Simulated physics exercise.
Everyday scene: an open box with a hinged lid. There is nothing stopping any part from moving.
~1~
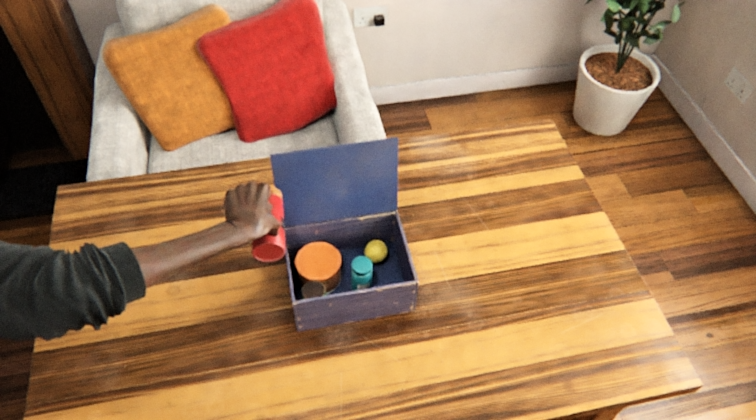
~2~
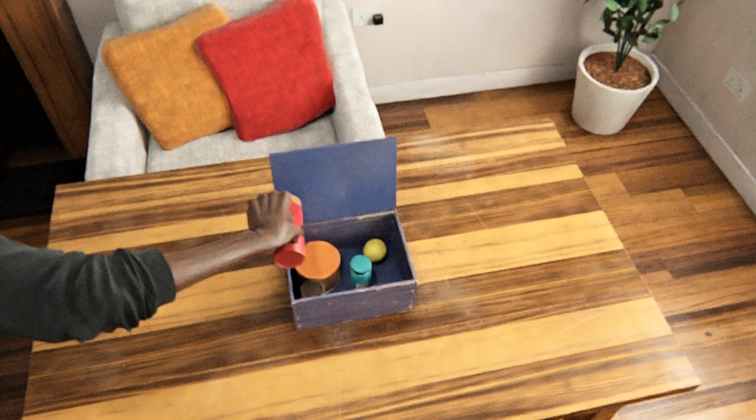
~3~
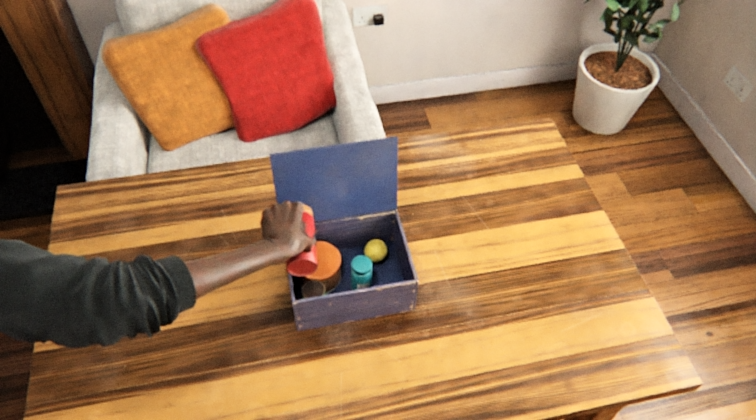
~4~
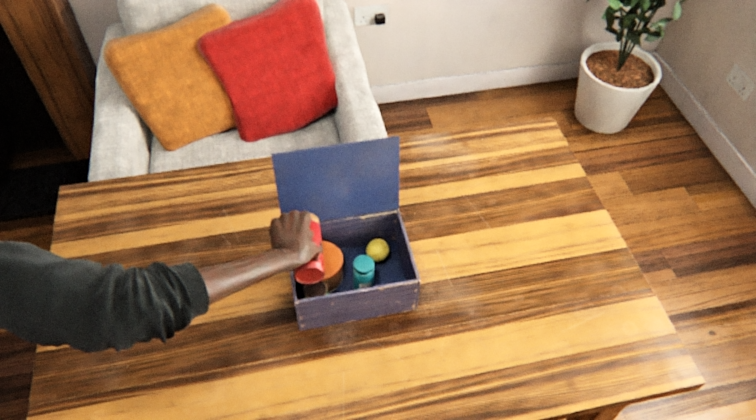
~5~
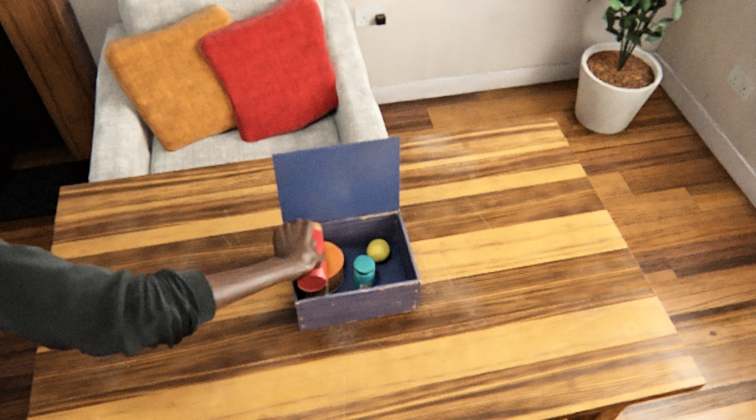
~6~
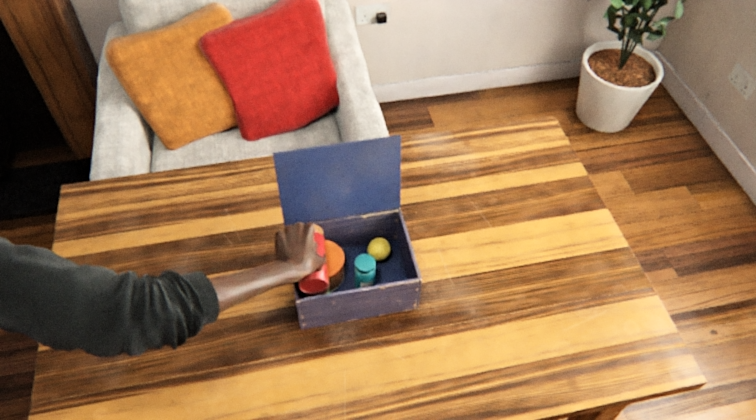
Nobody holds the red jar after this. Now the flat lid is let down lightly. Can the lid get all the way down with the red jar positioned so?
Most likely the lid stays clear of the rim.
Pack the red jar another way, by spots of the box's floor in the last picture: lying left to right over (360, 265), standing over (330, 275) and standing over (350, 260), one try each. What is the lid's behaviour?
First try: It closes; second try: It is held up; third try: It closes.
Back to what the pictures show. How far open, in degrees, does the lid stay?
Near 30° up from the rim.
Then, 1.10 s past the last view, lid starting down; red jar displaced a little near (307, 259).
Then, 1.50 s past the last view, lid 66° above the rim; red jar displaced a little near (307, 259).
Then, 1.80 s past the last view, lid 35° above the rim; red jar displaced a little near (307, 259).
Finally, lid 29° above the rim; all 5 still in place. Final places as the last picture's camera would see them, red jar near (307, 259).
